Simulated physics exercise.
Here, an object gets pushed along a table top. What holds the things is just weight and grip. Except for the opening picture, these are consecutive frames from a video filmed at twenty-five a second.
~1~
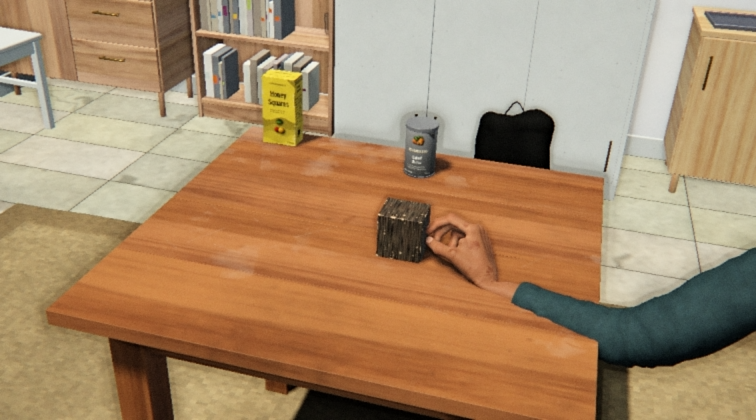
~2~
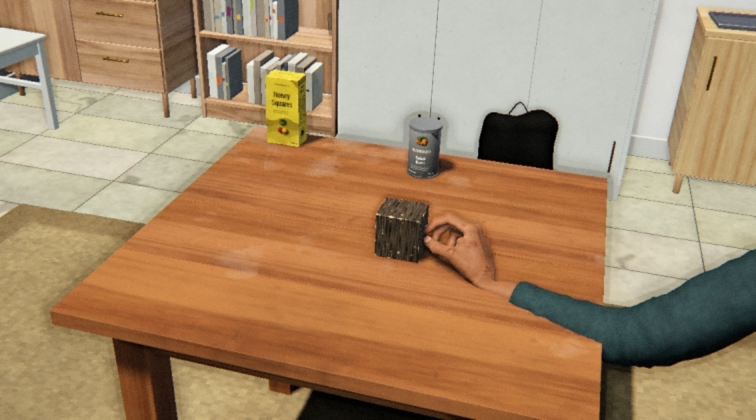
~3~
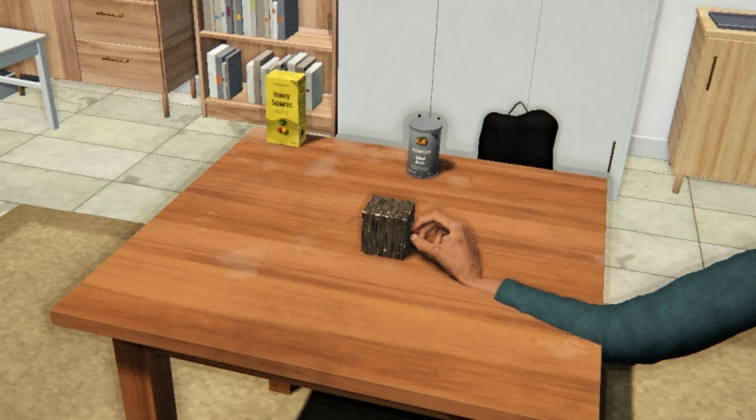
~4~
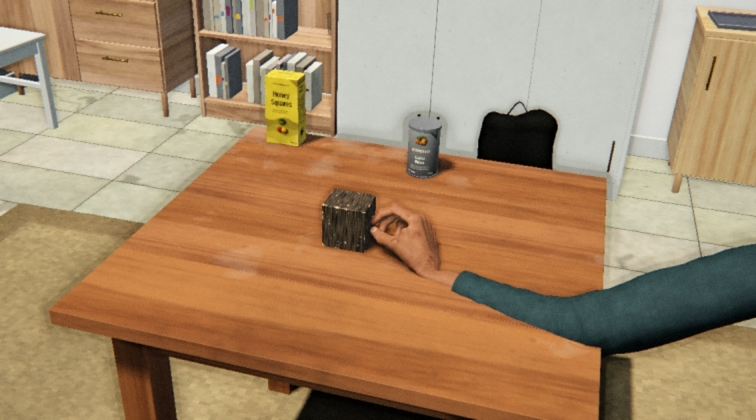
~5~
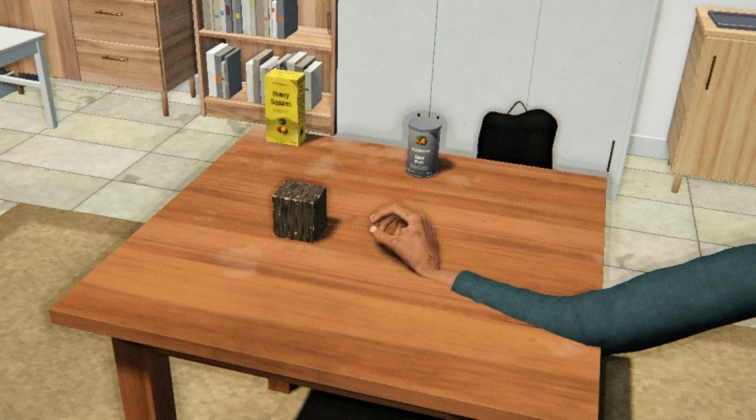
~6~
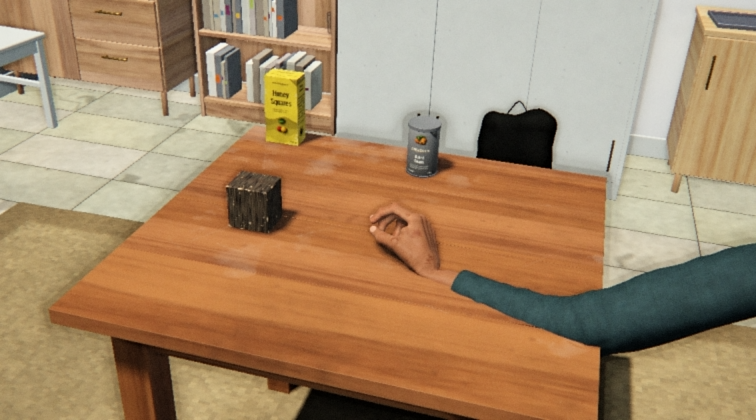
On a wooden table, a hand pushes a dark block left, and it slides away from the fingers.
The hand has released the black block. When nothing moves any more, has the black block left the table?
Yes, it is off the table.
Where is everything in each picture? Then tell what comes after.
In the first picture, under the hand; black block (404, 230).
In the second picture, under the hand; black block (402, 230).
In the third picture, under the hand; black block (388, 228).
In the fourth picture, black block (349, 221).
In the fifth picture, black block (300, 212) displaced about its own width.
In the sixth picture, black block (255, 202) displaced well along.
Then, 0.20 s past the last view, black block now off the table.
Then, 0.40 s past the last view, things are still on the move.
Then, 0.60 s past the last view, as before.
Finally, off the table, black block.
